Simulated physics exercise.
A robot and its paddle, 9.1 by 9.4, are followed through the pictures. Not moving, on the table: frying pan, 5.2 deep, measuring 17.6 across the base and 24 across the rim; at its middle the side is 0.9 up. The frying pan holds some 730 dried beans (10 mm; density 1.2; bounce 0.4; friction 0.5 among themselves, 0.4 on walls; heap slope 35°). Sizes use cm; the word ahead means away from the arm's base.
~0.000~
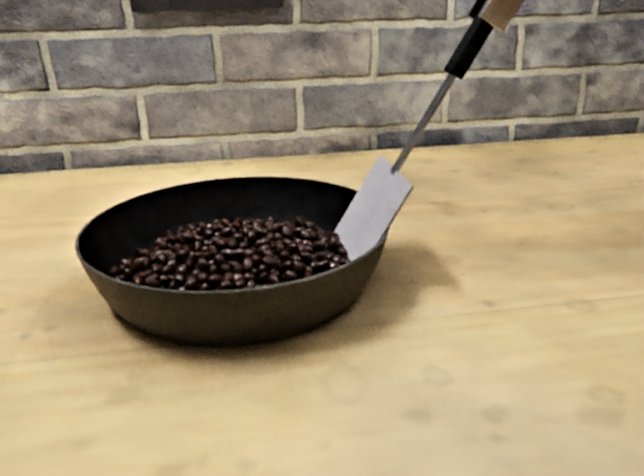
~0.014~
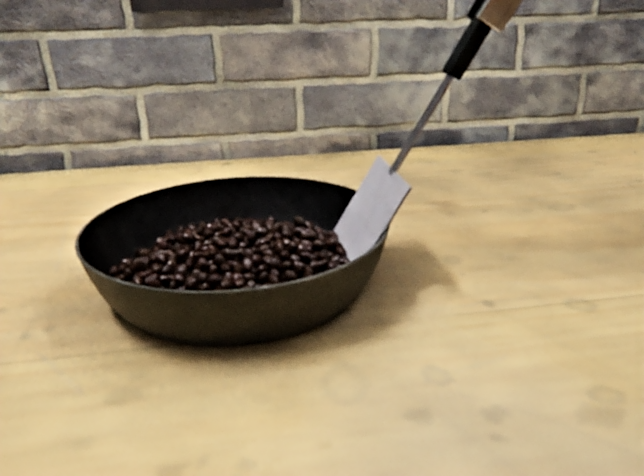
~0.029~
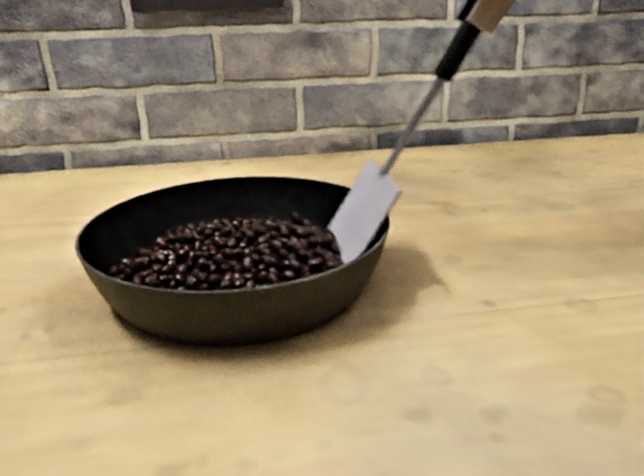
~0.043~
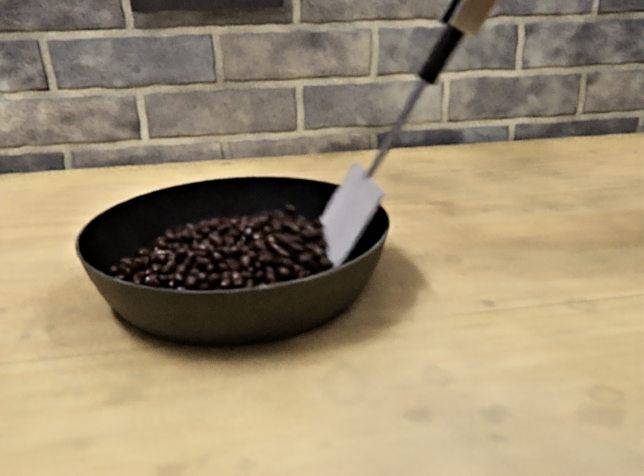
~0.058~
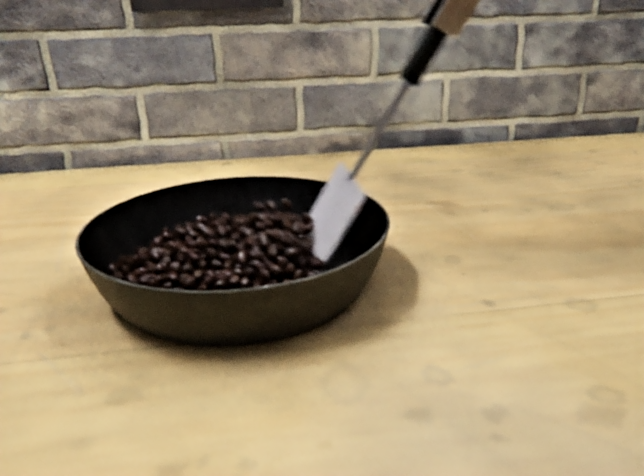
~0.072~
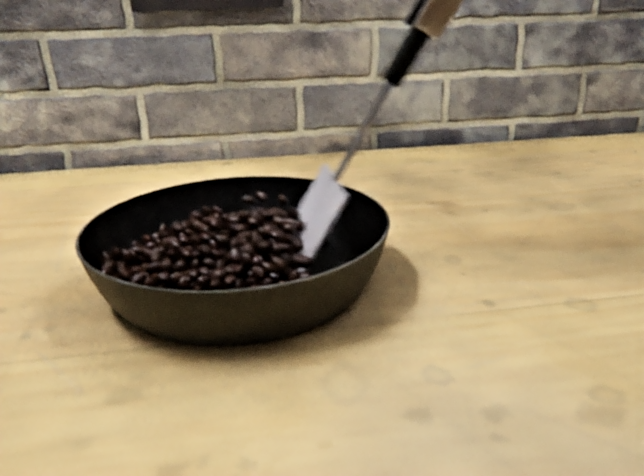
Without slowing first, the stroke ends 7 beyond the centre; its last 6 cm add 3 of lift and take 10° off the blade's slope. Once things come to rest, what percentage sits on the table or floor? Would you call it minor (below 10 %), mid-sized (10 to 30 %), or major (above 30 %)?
I would call it mid-sized.
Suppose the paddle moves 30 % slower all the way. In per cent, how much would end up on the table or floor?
5 %.
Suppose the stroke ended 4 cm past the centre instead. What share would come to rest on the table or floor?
That would be something like 5 in a hundred.
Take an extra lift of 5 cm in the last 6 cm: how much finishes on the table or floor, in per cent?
Roughly 15 per cent.
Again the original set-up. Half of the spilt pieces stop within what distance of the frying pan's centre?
That distance comes to about 22 cm.
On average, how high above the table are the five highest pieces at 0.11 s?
About 6 cm.
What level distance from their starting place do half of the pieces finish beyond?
About 4 cm.
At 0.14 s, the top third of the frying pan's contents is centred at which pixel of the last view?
It is centred at about (172, 241).
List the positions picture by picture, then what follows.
The first picture shows the paddle top edge at (395, 169), sloping 59°; upper third of the load around (247, 254), from x 115 to 350, top at y 220; 731 in the frying pan.
The second picture shows the paddle top edge at (394, 170), sloping 59°; upper third of the load around (247, 254), from x 115 to 350, top at y 220.
The third picture shows the paddle top edge at (385, 173), sloping 59°; upper third of the load around (248, 254), from x 115 to 350, top at y 220.
The fourth picture shows the paddle top edge at (369, 176), sloping 59°; upper third of the load around (248, 250), from x 115 to 350, top at y 210.
The fifth picture shows the paddle top edge at (352, 177), sloping 59°; upper third of the load around (244, 245), from x 115 to 350, top at y 205.
The sixth picture shows the paddle top edge at (336, 178), sloping 59°; upper third of the load around (235, 242), from x 105 to 345, top at y 195; 731 in the frying pan.
After 0.11 s, sloping 59°, highest piece 6 above the table; 731 in the frying pan.
After 0.14 s, sloping 55°, highest piece 6 above the table; 731 in the frying pan.
After 0.36 s, sloping 49°, highest piece 7 above the table; 598 in the frying pan, 82 on the table or floor, 51 on the blade or in flight.
After 1.41 s, sloping 49°, highest piece 6 above the table; 595 in the frying pan, 136 on the table or floor.
In the end, 595 in the frying pan, 136 on the table or floor. That is 19 % on the table or floor.
